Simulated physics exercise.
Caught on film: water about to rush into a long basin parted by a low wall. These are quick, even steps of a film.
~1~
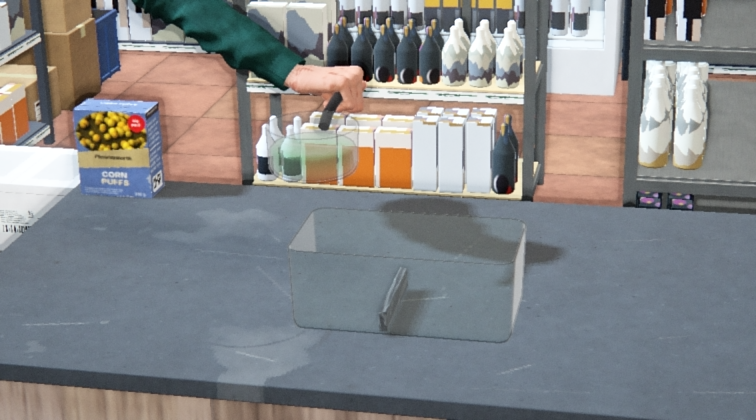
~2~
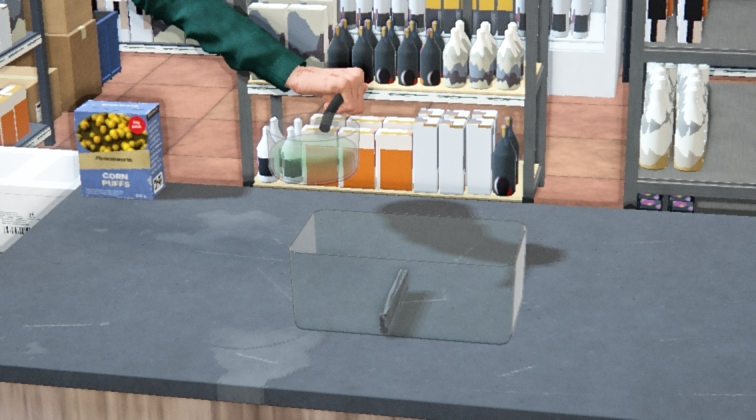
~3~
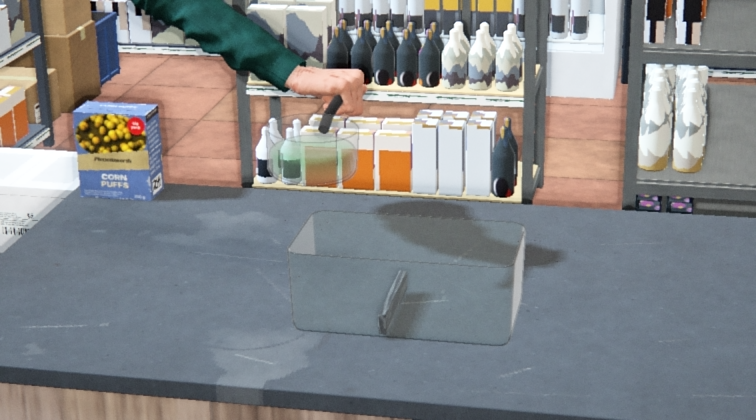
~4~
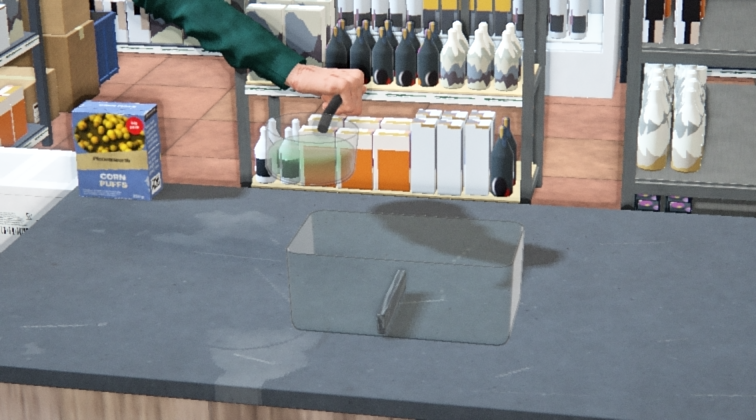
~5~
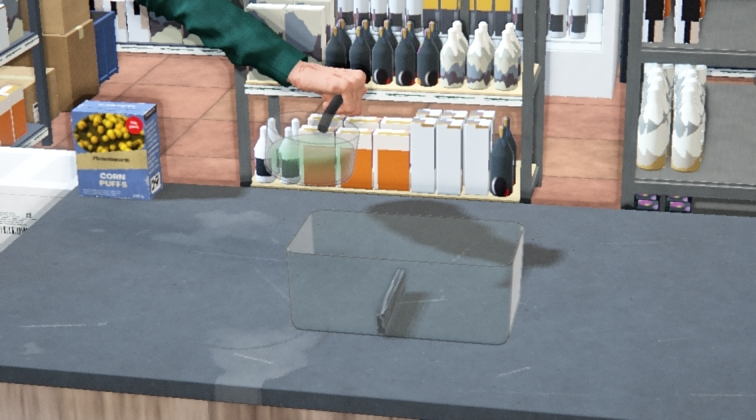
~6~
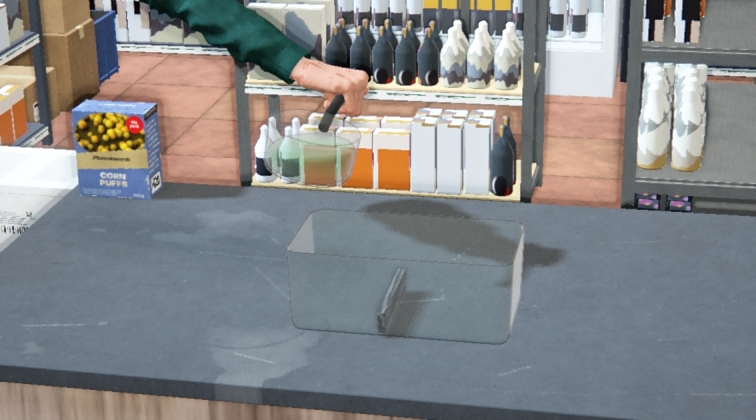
The footage shows a hand in a green sleeve holding a clear container by its dark handle above a counter, tilting it slightly, while a transparent basin with a low dividing wall and a corn puffs box stay still.
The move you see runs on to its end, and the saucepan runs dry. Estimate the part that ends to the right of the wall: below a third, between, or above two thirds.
The share right of the wall is between a third and two thirds.
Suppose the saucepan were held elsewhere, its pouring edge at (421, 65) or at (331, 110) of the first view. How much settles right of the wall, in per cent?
Near 90 % and 15 %.
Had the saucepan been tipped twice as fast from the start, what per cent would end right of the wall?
About 40 per cent.
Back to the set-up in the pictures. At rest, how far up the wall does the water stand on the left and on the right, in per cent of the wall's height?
Left about 30, right about 30.
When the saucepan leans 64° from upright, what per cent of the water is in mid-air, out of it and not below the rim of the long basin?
It comes to 25 per cent or so.
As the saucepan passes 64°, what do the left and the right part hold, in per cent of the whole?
Left: 5 %. Right: 5 %.
A moment on, the saucepan is tipped part way and 68 per cent is still to pour, 4 is left of the wall and 3 right of it.
Next, the saucepan is tipped on its side and 13 per cent is still to pour, 24 is left of the wall and 52 right of it.
Then the saucepan is tipped right over and 0 per cent is still to pour, 44 is left of the wall and 55 right of it.
Later the saucepan is tipped right over and 0 per cent is still to pour, 45 is left of the wall and 55 right of it.
In the end 44 per cent lies left of the wall, 55 right of it and 1 outside.
